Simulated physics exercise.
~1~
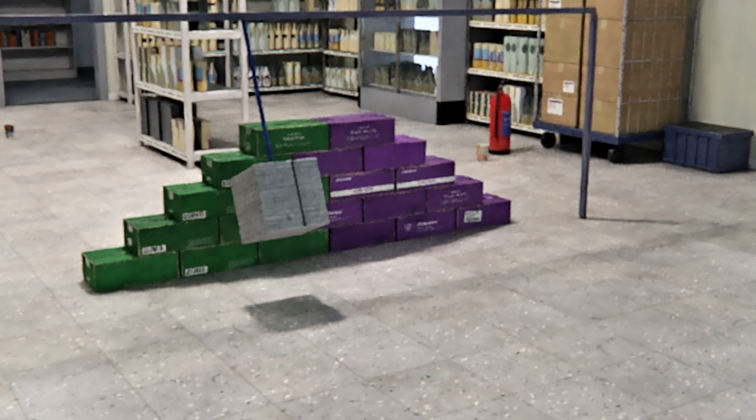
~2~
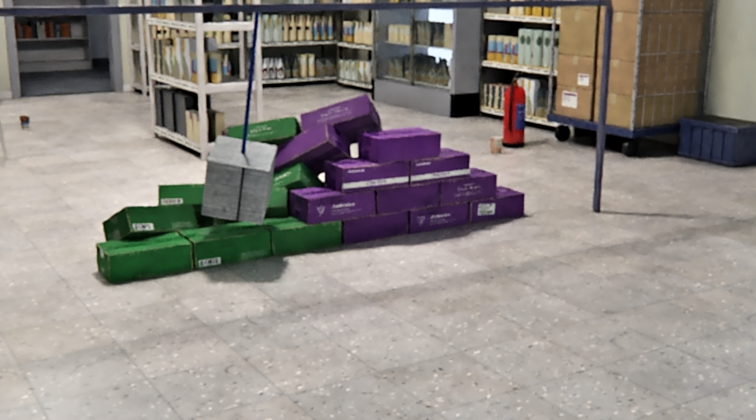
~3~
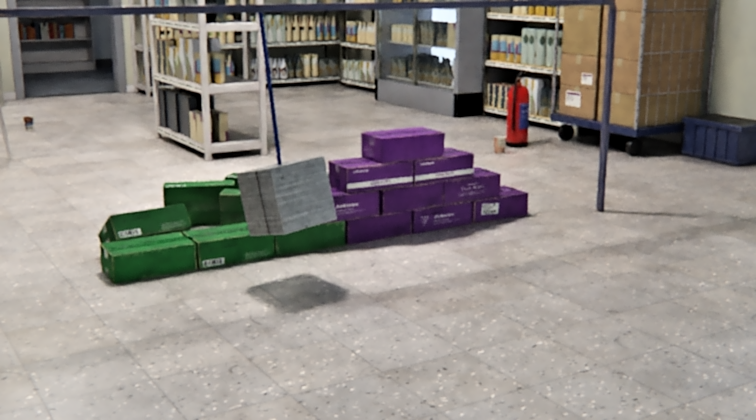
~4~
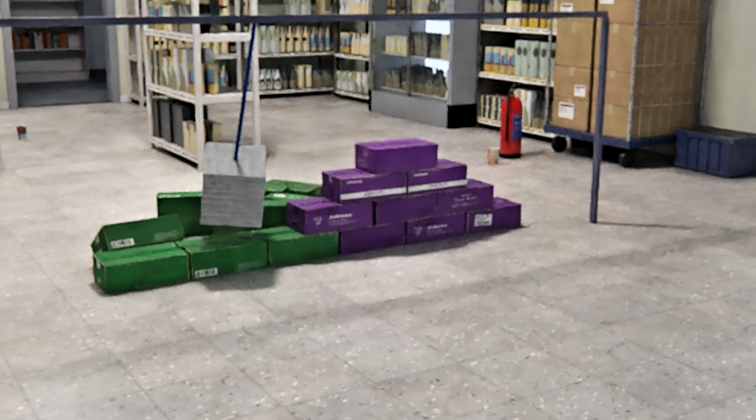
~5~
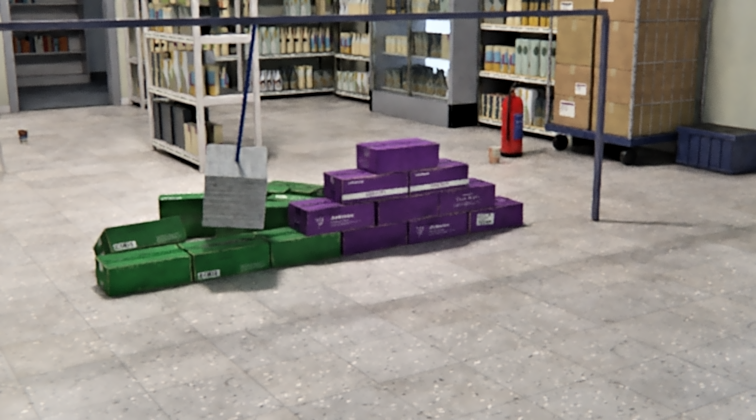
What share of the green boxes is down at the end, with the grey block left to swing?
More than half of the green boxes are down at the end, while the bottom green row still lies in place.
